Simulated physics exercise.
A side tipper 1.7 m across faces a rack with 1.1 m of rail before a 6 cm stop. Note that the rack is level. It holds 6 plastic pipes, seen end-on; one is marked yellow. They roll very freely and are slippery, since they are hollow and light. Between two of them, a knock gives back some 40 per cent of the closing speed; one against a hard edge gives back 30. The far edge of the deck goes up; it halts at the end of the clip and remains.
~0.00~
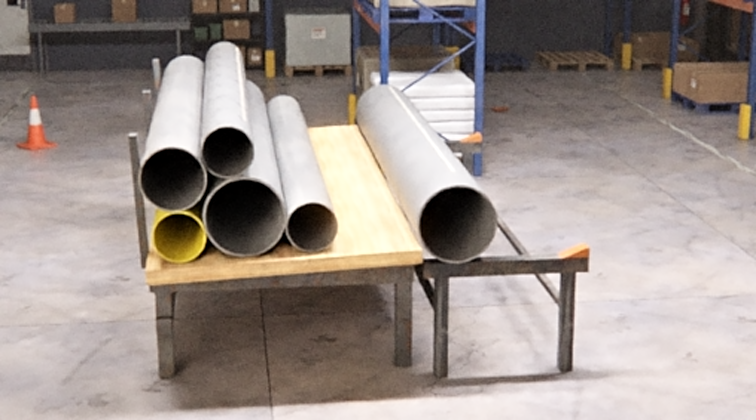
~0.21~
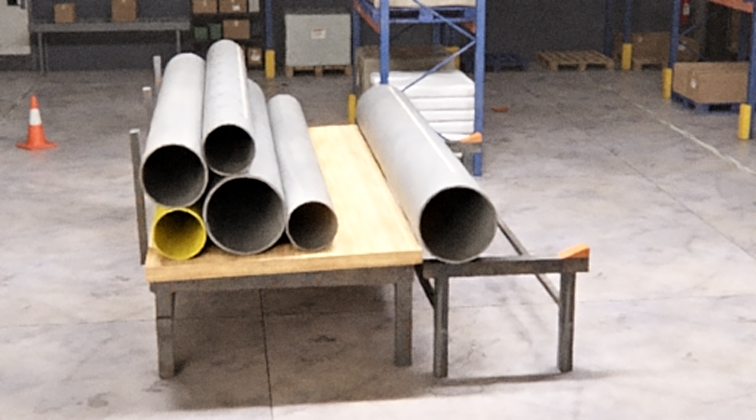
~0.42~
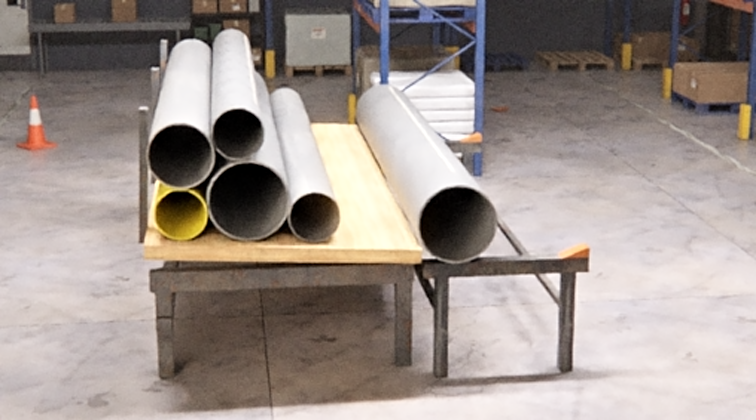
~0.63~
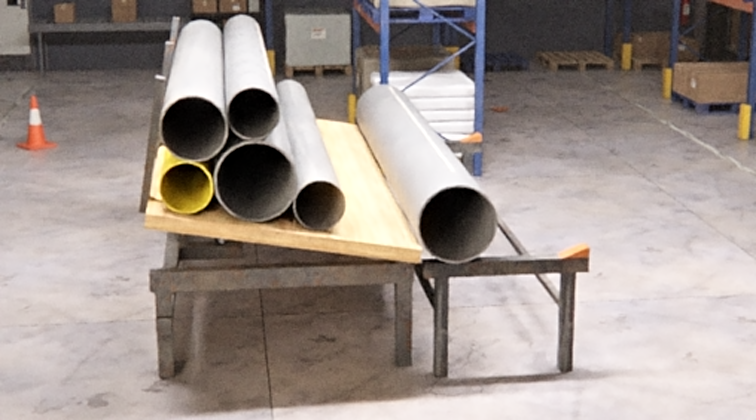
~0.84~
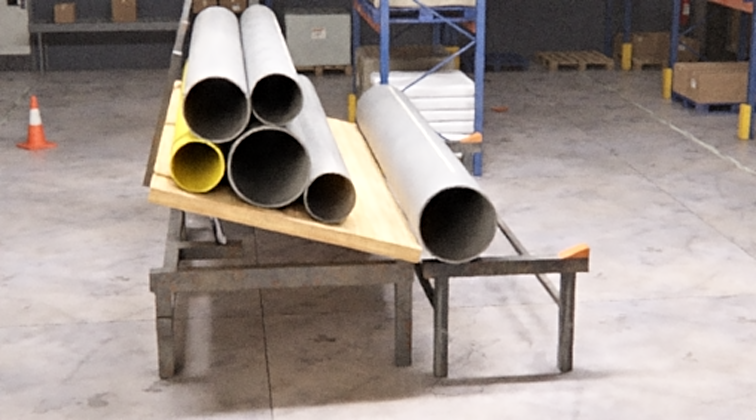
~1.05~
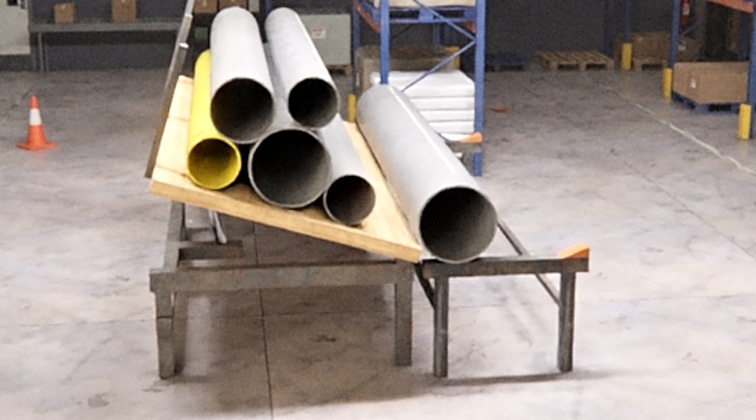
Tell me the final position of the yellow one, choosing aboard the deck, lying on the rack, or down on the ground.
Lying on the rack.
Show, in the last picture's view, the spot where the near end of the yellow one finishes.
My best guess is somewhere around (446, 238).
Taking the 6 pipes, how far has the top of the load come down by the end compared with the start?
Roughly 35 cm.
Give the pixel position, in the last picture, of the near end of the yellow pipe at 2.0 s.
At about (324, 192).
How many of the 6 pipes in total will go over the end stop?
It comes to 3.
Then, 1.5 s in, yellow is on the deck, 105 cm from the hinge, rolling right; 0 of 6 over the stop.
Then, 2.0 s in, yellow is on the deck, 65 cm from the hinge, rolling right; 0 of 6 over the stop.
Then, 2.5 s in, yellow is on the deck, 30 cm from the hinge, rolling right; 1 of 6 over the stop.
Then, 3.1 s in, yellow is on the rack, 95 cm from the rack's far end, rolling right; 2 of 6 over the stop.
In the end (6.2 s), yellow is on the rack, 90 cm from the rack's far end; 3 of 6 over the stop.
